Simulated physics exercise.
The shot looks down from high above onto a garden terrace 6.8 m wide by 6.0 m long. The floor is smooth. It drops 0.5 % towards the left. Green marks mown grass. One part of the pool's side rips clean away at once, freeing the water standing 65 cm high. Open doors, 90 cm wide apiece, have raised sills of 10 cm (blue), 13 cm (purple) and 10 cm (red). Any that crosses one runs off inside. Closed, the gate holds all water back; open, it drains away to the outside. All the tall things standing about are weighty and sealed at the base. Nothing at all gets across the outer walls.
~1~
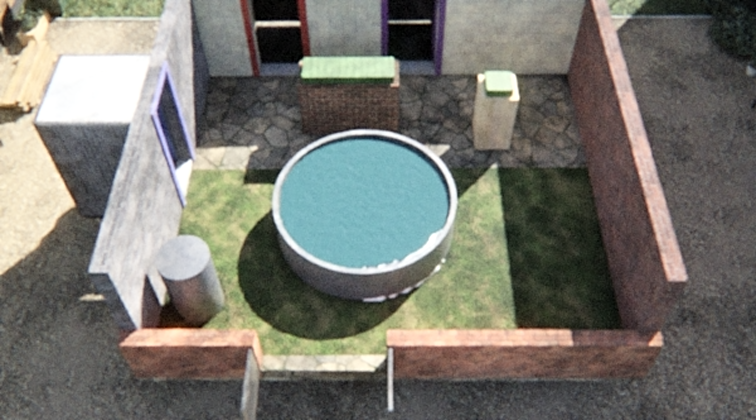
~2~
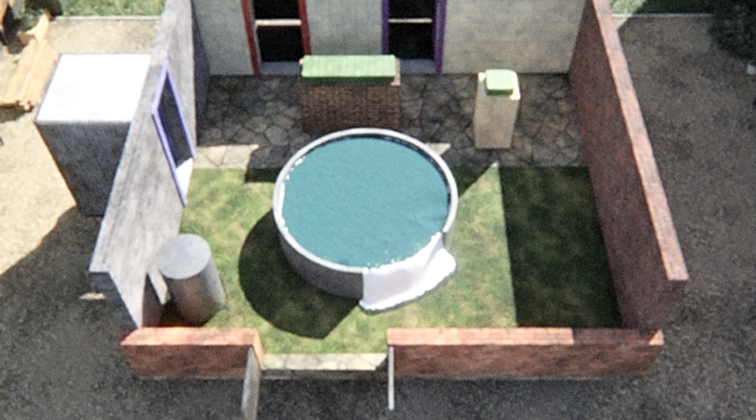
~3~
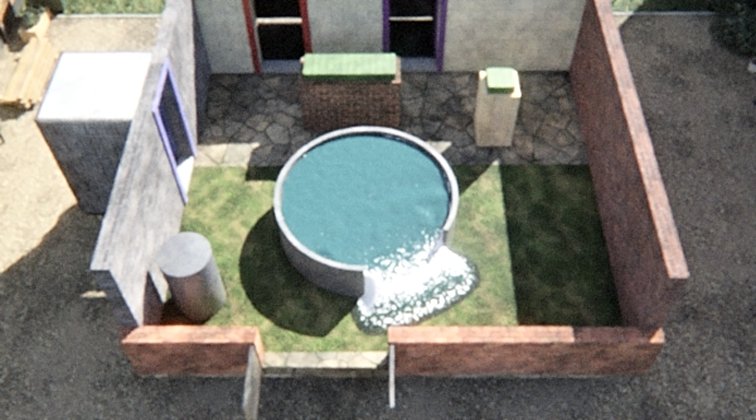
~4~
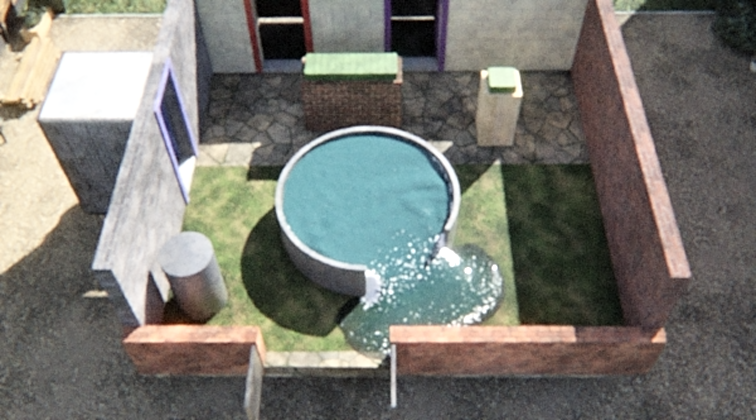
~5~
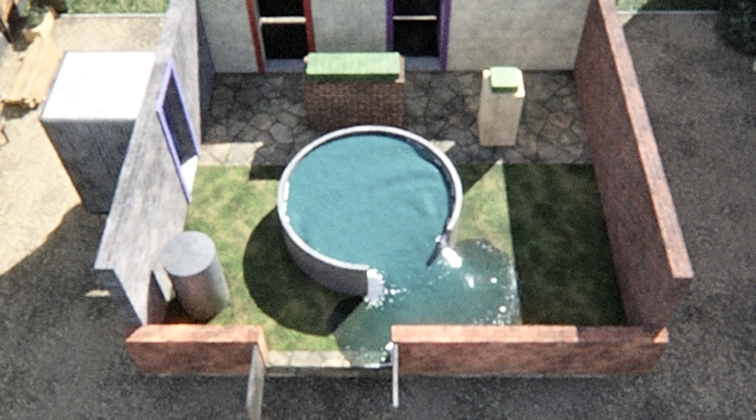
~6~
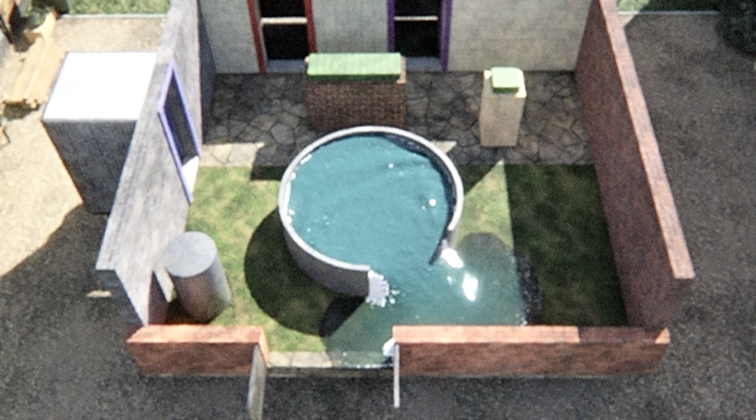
A walled garden terrace with patchy grass and stone paving is seen from high above, in front of a pale building. A round grey pool of blue-green water sits in the middle, with a grey cylinder at left, a green-topped brick block behind, and reddish brick walls at right and front. The pool's lower right side opens, and white, foaming water bursts out, spreading across the grass to the front wall.
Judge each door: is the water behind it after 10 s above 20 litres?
My prediction: The water at the blue door respects the limit; the water at the purple door respects the limit; the water at the red door respects the limit.
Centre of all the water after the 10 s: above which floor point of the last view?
Around (415, 193) in the last picture.
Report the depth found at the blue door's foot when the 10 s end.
The depth comes to around 8.0 centimetres.
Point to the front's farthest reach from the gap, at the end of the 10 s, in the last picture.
About (216, 79) in the last view.
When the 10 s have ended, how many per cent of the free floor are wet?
About 95 per cent.
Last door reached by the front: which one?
That would be the blue one.
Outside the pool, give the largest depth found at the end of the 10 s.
Up to near 16 cm.
A moment later water covers 20 % of the floor and is deepest (46 cm) near (433, 340); blue door not reached, purple door not reached, red door not reached.
Soon after water covers 25 % of the floor and is deepest (46 cm) near (610, 351); blue door not reached, purple door not reached, red door not reached.
Next water covers 45 % of the floor and is deepest (32 cm) near (623, 351); blue door not reached, purple door not reached, red door not reached.
Later on water covers 75 % of the floor and is deepest (19 cm) near (597, 351); blue door not reached, purple door 4 cm at the sill, 0 L in, red door not reached.
At the end water covers 95 % of the floor and is deepest (16 cm) near (216, 79); blue door 8 cm at the sill, 0 L in, purple door 11 cm at the sill, 2 L in, red door 8 cm at the sill, 0 L in.
